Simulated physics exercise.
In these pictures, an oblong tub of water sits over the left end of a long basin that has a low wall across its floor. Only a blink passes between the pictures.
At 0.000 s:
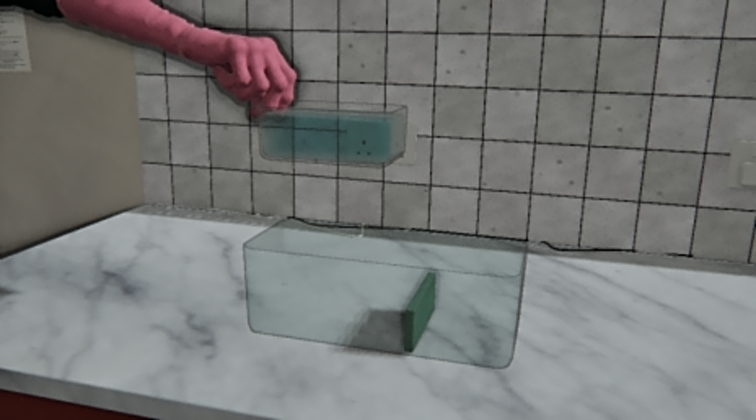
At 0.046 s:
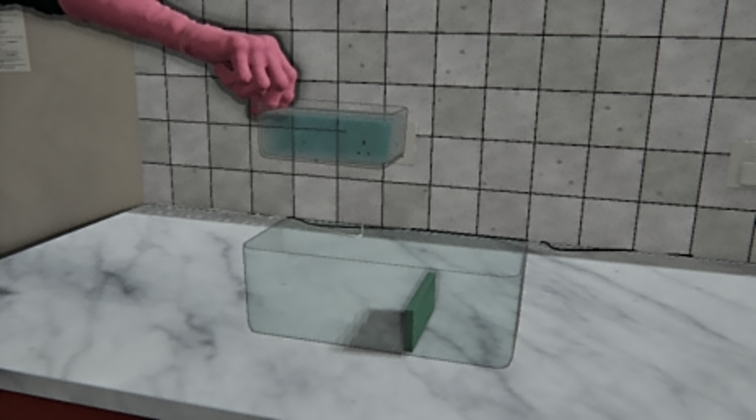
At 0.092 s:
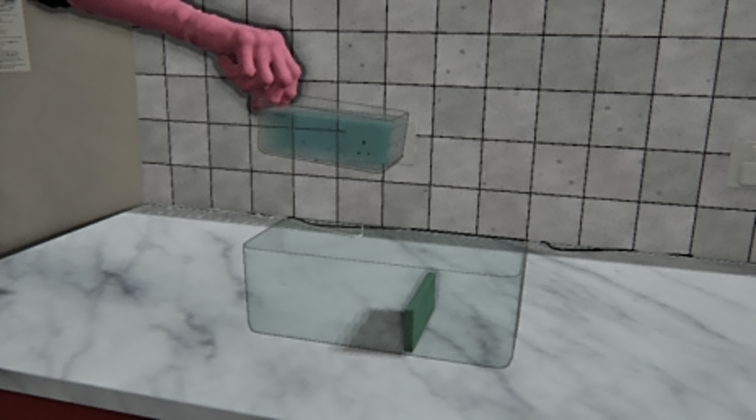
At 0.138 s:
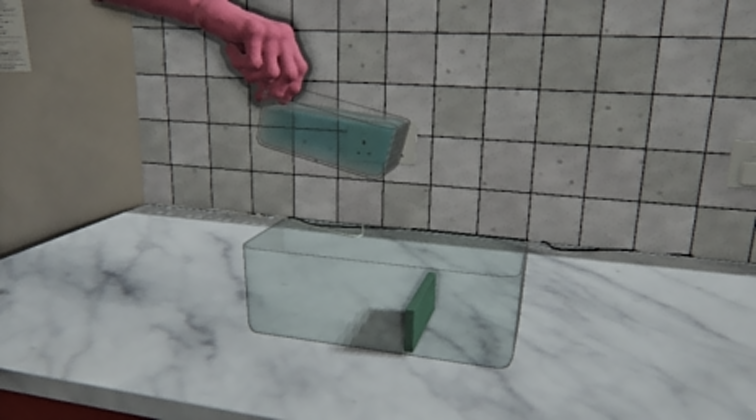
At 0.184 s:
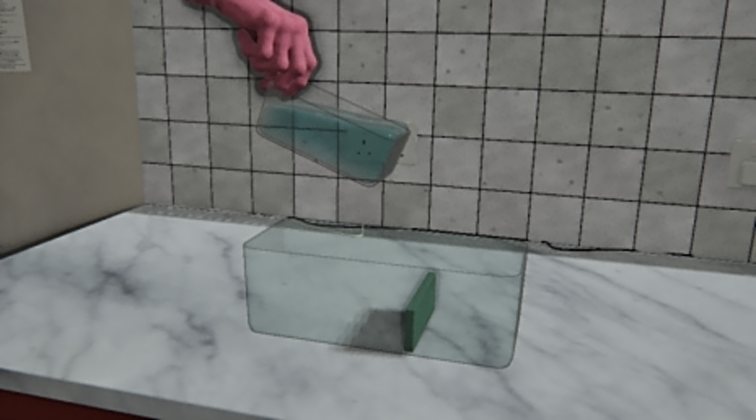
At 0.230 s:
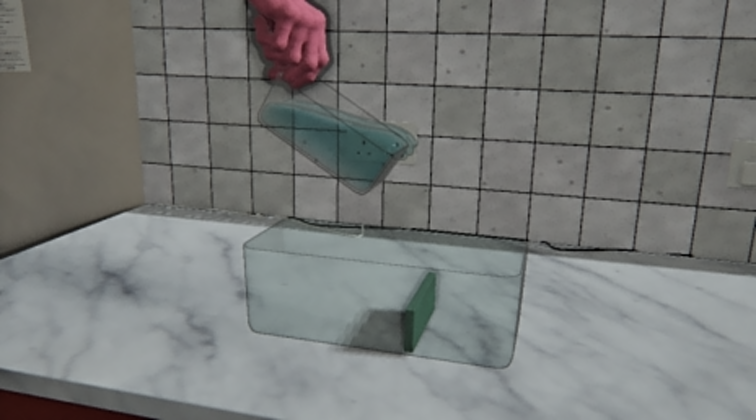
Above a long clear basin on a marble counter, a hand tilts a water tub rightward.
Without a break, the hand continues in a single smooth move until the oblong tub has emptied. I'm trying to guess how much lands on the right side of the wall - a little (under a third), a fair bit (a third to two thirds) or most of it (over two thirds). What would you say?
I would say a fair bit, a third to two thirds.
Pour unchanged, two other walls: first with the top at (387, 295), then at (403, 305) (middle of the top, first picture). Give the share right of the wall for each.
Note - case one near 75 %, case two near 55 %.
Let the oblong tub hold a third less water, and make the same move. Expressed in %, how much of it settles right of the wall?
50 per cent or so.
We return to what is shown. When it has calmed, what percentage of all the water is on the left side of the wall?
Some 35 per cent.
A moment on, the oblong tub is tipped on its side and 14 per cent is still to pour, 1 is left of the wall and 38 right of it.
Next, the oblong tub is tipped on its side and 3 per cent is still to pour, 22 is left of the wall and 51 right of it.
Then the oblong tub is tipped on its side and 0 per cent is still to pour, 31 is left of the wall and 58 right of it.
Later the oblong tub is tipped on its side and 0 per cent is still to pour, 36 is left of the wall and 54 right of it.
At rest 36 per cent lies left of the wall, 54 right of it and 10 outside.
